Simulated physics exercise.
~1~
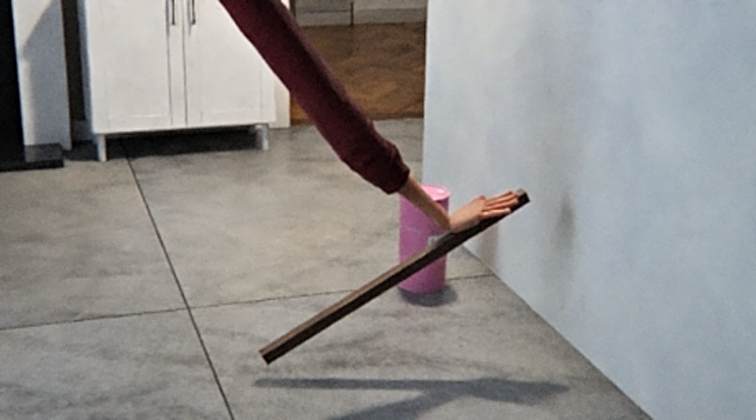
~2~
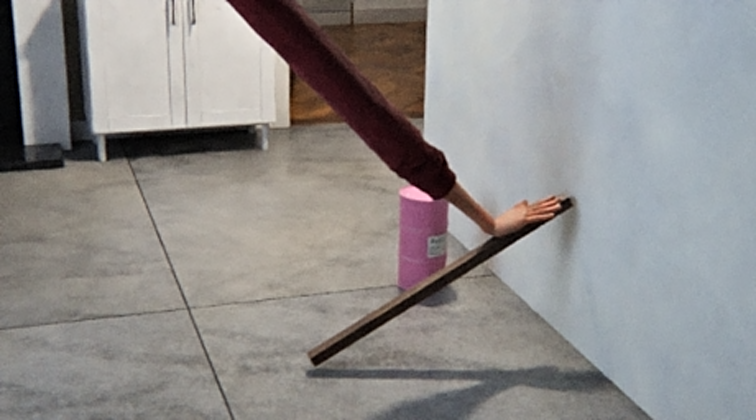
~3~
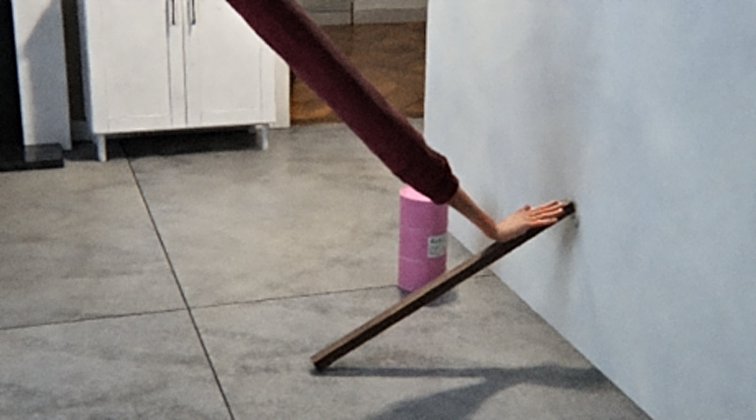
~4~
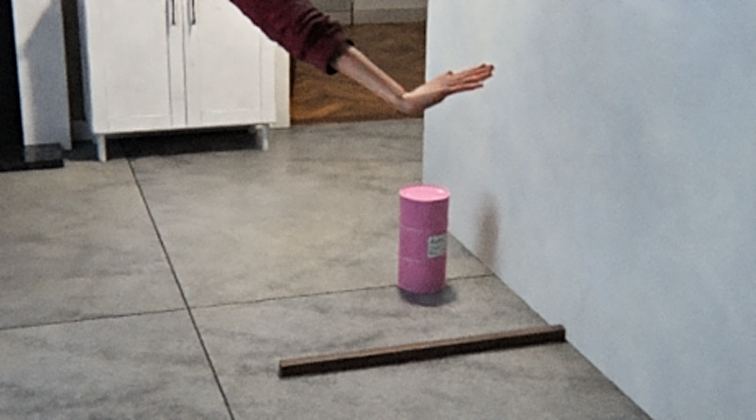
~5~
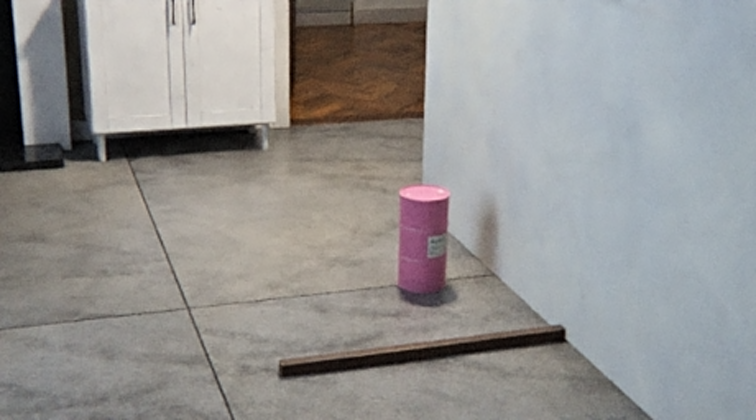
On a grey tiled floor beside a bare pale wall, a pink canister stands while a hand in a dark red sleeve holds a brown pole at a slant. The hand moves the pole to the right until its upper end rests against the wall, the lower end pointing left toward the floor. It steadies the pole there briefly, then lets go and draws back. The pole slips out and slides down, ending flat on the floor. The arm leaves, and the pole lies still in front of the canister, which has stayed upright in its place.
